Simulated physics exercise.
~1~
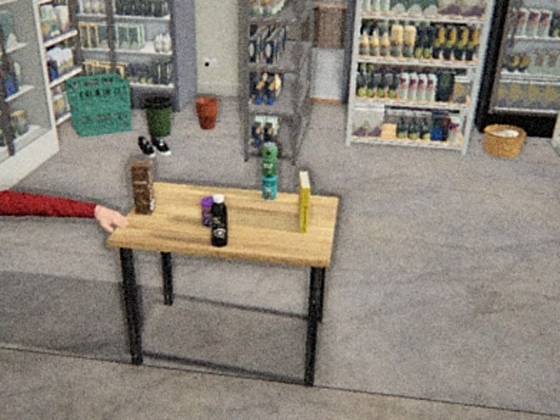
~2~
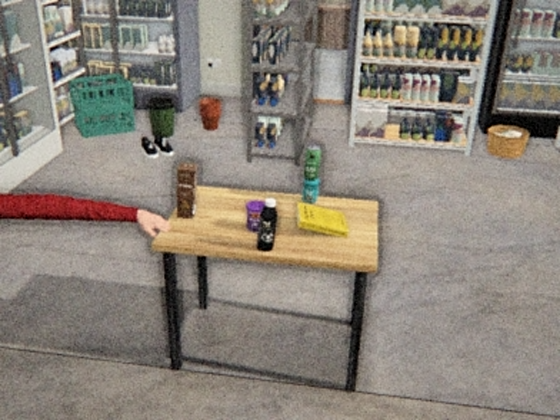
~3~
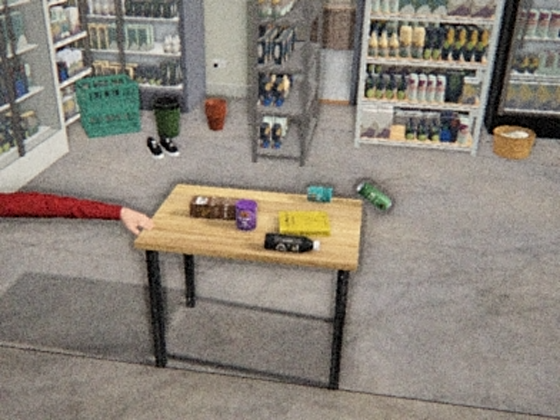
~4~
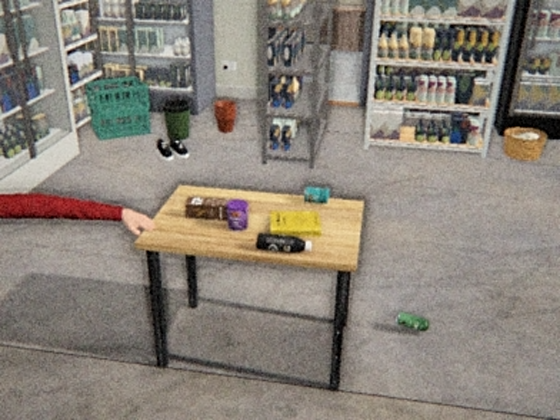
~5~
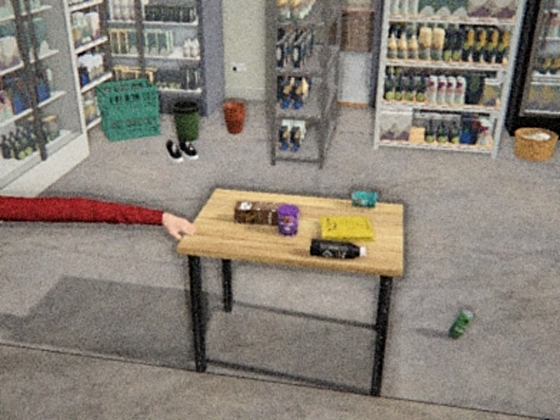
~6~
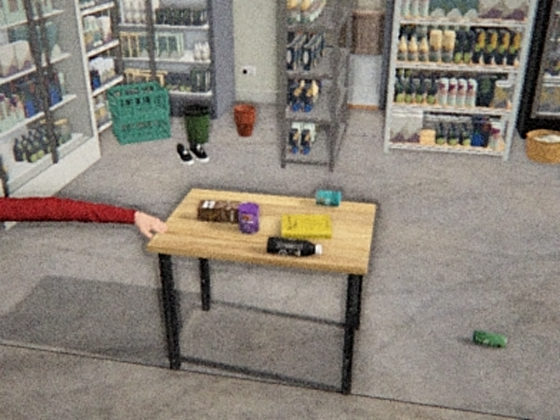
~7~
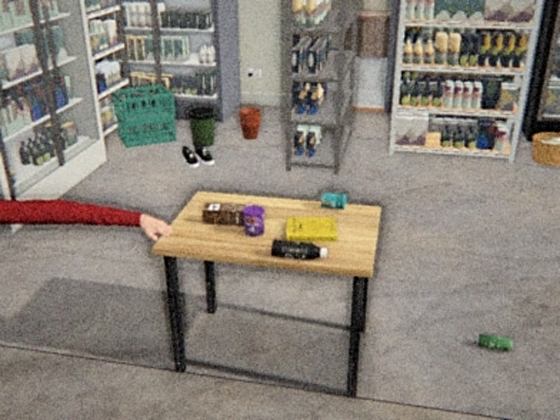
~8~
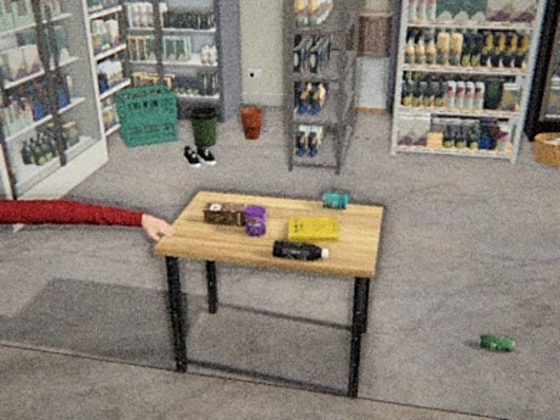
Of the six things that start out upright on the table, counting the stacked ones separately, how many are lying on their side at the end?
Five of them end up on their side. The brown carton, yellow book, black bottle and turquoise tin lie on the table, and the green can lies on the floor.
